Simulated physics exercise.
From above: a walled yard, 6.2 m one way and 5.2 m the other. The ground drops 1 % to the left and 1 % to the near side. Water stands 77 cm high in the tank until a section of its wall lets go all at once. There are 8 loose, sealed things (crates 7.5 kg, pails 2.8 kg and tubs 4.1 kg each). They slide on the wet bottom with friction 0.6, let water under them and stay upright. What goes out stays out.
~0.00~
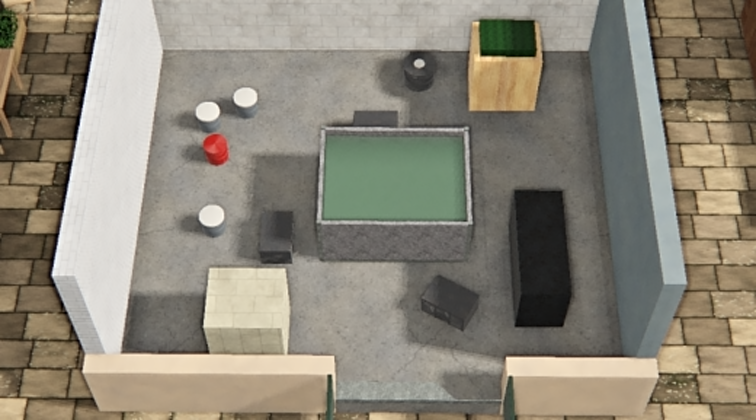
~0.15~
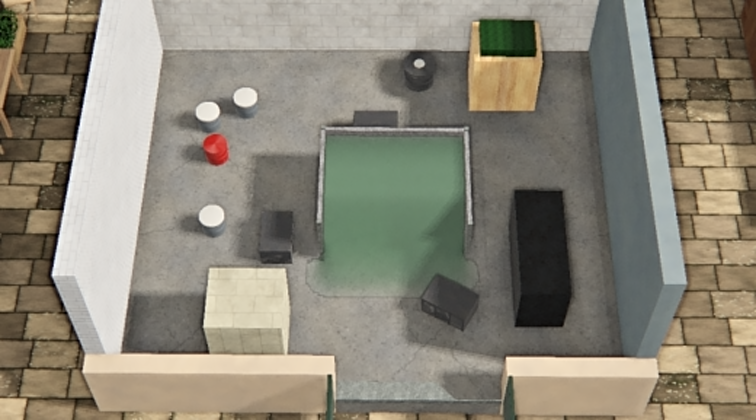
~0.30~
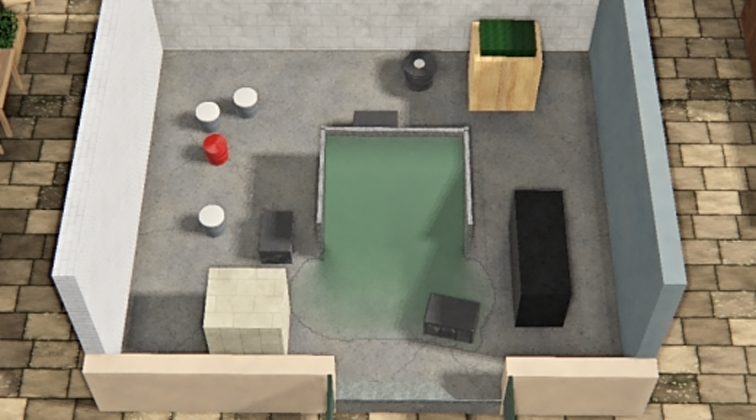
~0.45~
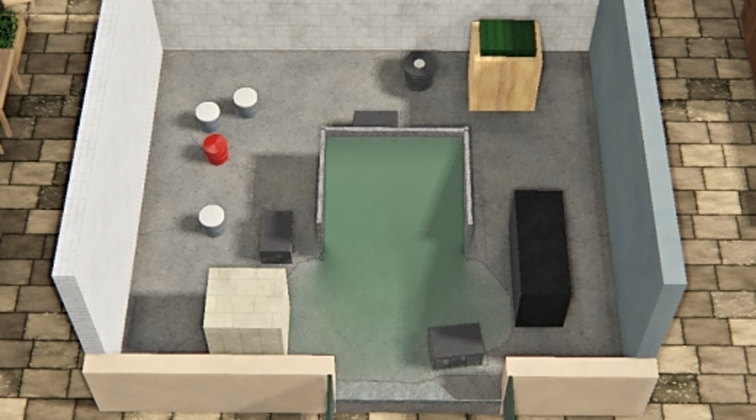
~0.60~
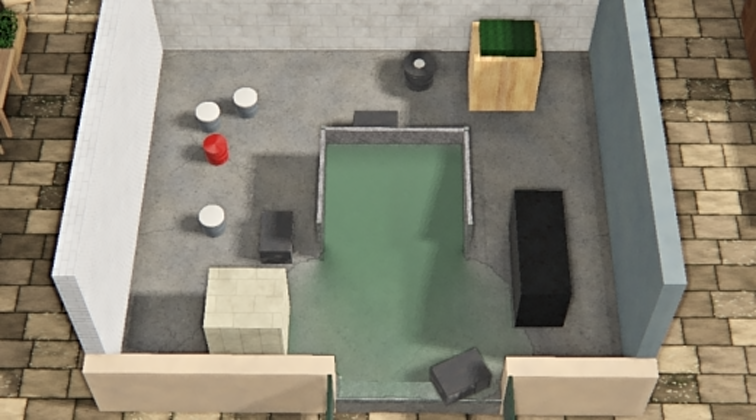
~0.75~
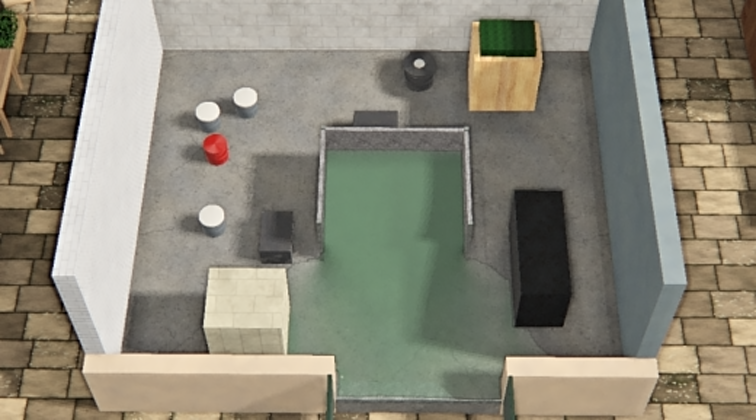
To begin with, green water fills a raised tank in a walled yard, with pails and boxes standing around it. The tank's near side gives way and water spreads across the floor toward the front gap, while one dark box turns, slides to the gap and leaves view; the red pail stays still.
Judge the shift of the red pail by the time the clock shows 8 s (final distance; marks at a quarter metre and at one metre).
The red pail stays put.
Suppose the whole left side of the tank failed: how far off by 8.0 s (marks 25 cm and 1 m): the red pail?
Then the red pail travels far.
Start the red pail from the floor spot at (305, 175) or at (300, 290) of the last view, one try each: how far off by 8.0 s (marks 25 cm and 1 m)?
In that order: It stays put; it gets carried off.
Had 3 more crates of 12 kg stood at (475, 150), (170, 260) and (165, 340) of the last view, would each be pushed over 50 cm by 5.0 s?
In that order: Under, more, less.
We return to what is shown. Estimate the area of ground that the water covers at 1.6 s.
About 11.0 m2.
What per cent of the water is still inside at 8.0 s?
Some 30 per cent remains.
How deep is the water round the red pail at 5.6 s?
Roughly 2 cm.
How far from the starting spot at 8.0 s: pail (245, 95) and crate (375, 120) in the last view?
In turn: 0 cm, 0 cm.
After 1.6 s the red pail is near (215, 143), 0.0 m from its start, aground; 1 of 8 are out; 0 afloat.
After 3.6 s the red pail is near (215, 143), 0.0 m from its start, aground; 1 of 8 are out; 0 afloat.
After 5.6 s the red pail is near (221, 137), 0.1 m from its start, aground; 1 of 8 are out; 0 afloat.
After 8.0 s the red pail is near (221, 137), 0.1 m from its start, aground; 1 of 8 are out; 0 afloat.
